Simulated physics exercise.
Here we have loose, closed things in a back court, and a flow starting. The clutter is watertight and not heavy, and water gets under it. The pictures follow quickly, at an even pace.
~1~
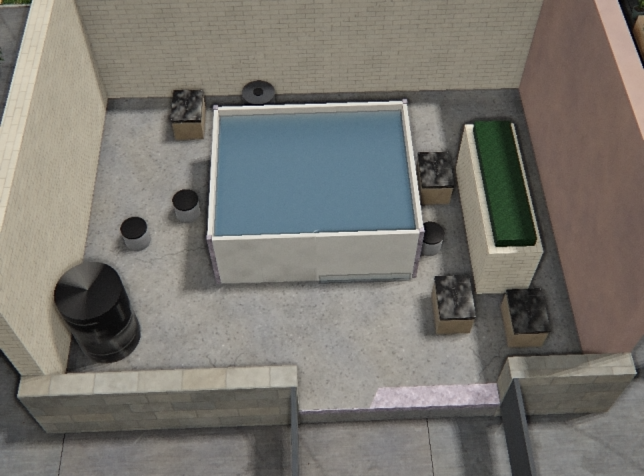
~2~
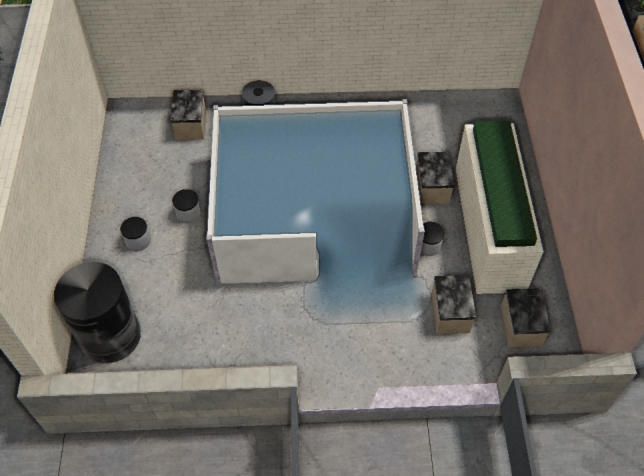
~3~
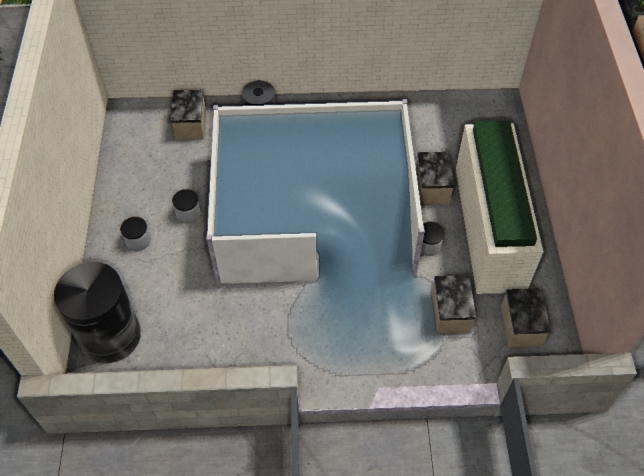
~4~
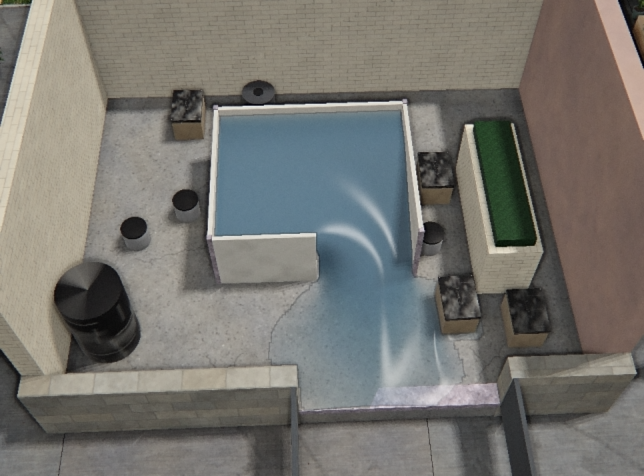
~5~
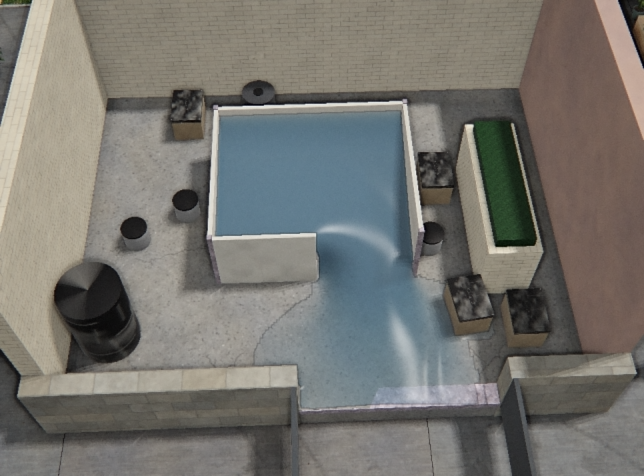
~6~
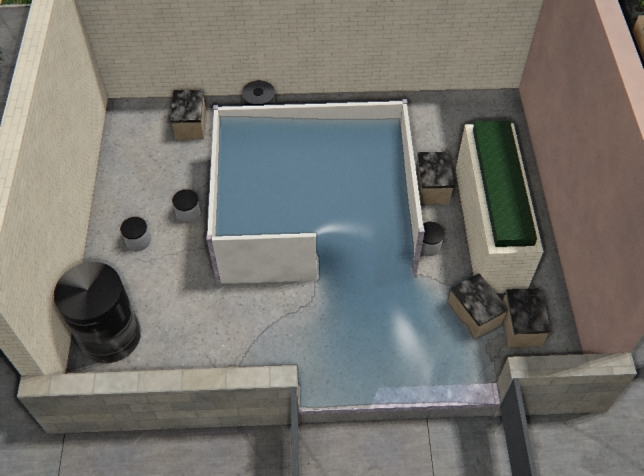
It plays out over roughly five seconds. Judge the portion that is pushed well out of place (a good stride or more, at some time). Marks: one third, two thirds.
Share: Under a third.
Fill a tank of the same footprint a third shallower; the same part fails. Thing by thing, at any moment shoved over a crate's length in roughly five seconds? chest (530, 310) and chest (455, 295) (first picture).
In turn: Yes, shifted that much.
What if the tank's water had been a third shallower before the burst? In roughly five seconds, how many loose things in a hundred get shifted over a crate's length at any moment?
Some 20 per cent.
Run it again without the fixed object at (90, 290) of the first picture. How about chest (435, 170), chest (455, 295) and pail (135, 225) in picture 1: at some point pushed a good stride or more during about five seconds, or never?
In that order: No, swept aside, no.
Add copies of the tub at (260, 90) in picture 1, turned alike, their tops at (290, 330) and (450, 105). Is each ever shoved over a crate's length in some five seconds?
As listed: Moved that far, not that far.
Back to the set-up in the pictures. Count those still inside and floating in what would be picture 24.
2 of them.
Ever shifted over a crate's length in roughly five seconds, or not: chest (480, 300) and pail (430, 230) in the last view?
In turn: Pushed that far, short of that.
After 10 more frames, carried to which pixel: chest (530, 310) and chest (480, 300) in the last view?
Around (559, 287) and (524, 312).
A moment on, 0 of 10 are well off their spots; 0 afloat.
Next, 1 of 10 are well off their spots; 1 afloat.
Later, 1 of 10 are well off their spots; 2 afloat.
In the end, 1 of 10 are well off their spots, and 1 have been at some point; 2 afloat.
